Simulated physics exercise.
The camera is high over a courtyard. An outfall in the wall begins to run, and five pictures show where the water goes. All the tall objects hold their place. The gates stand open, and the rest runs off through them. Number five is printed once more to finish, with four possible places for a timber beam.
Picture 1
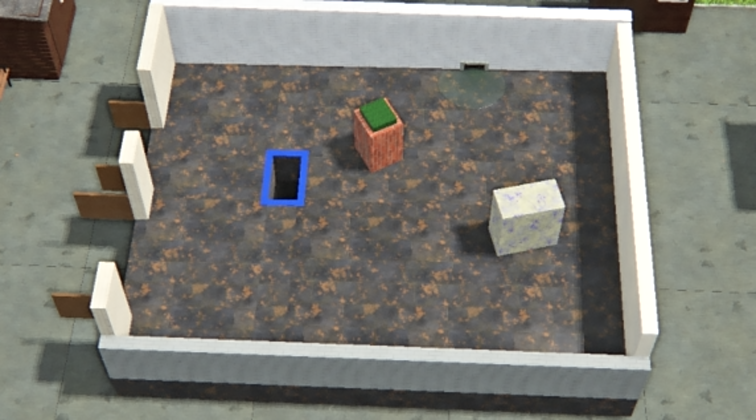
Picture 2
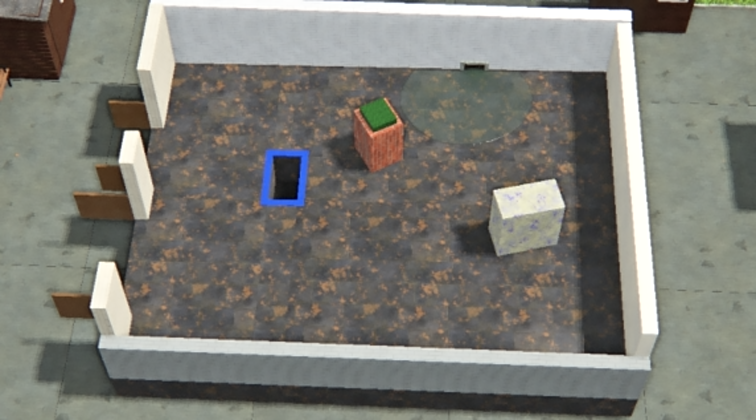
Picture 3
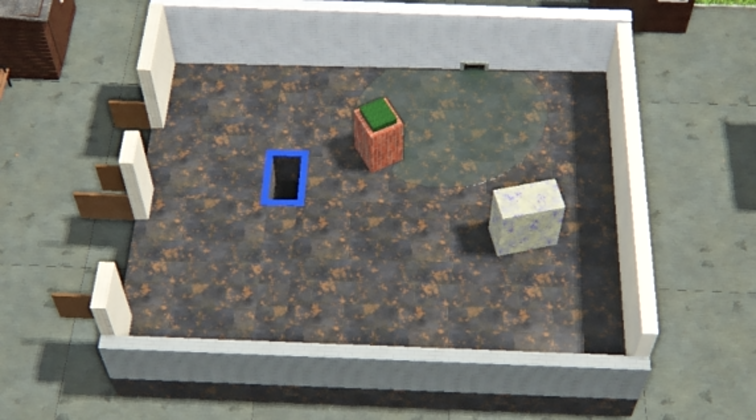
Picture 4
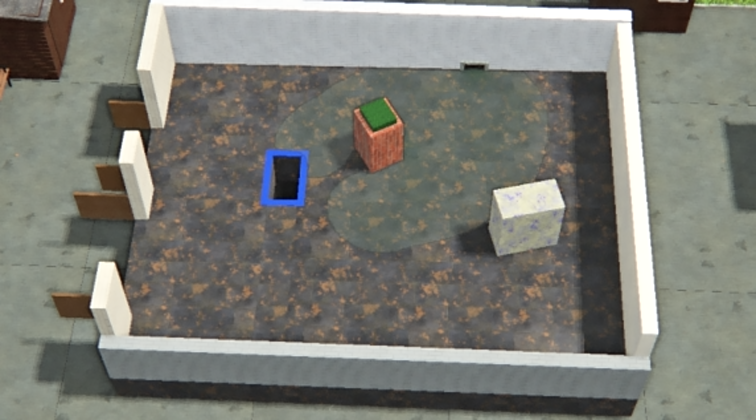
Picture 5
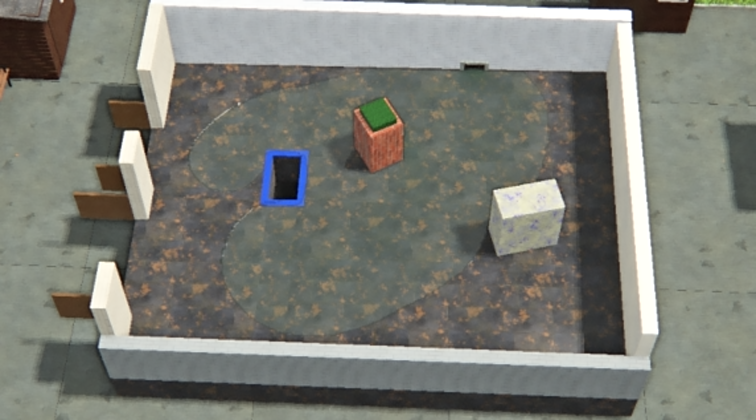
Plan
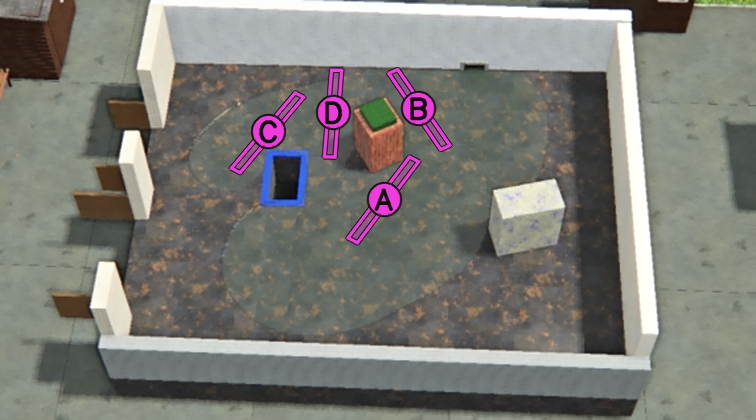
A thin, clear sheet of water spreads from a small opening in the far wall across the dark, speckled floor of a white-walled courtyard, seen from high above by a still camera. A reddish block with a green top stands near the middle, a pale block to the right, a blue-rimmed drain and open brown gates to the left. The water widens past the reddish block, then surrounds the drain and enters it.
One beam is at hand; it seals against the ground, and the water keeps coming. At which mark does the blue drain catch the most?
Spot C does it best.
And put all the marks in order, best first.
C, A, D, B.
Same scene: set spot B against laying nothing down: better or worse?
Worse.
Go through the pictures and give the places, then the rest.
In the first picture, outfall at (474, 66); blue drain at (285, 178); open gate at (140, 267); open gate at (159, 158); 2 % of the ground under water, visible out to (488, 103); blue drain still dry.
In the second picture, 7 % of the ground under water, visible out to (466, 142); blue drain still dry.
In the third picture, 14 % of the ground under water, visible out to (430, 183); blue drain still dry.
In the fourth picture, 26 % of the ground under water, visible out to (345, 234); blue drain still dry.
In the fifth picture, 44 % of the ground under water, visible out to (235, 298); blue drain taking water.
In magenta, A from (352, 240) to (414, 159); B from (393, 71) to (445, 147); C from (235, 170) to (299, 95); D from (329, 156) to (336, 70).
Choosing A, about 15 % of the stream goes into the blue drain, about 85 % out by the gates.
Choosing B, about 3 % of the stream goes into the blue drain, about 97 % out by the gates.
Choosing C, about 25 % of the stream goes into the blue drain, about 75 % out by the gates.
Choosing D, about 7 % of the stream goes into the blue drain, about 91 % out by the gates.
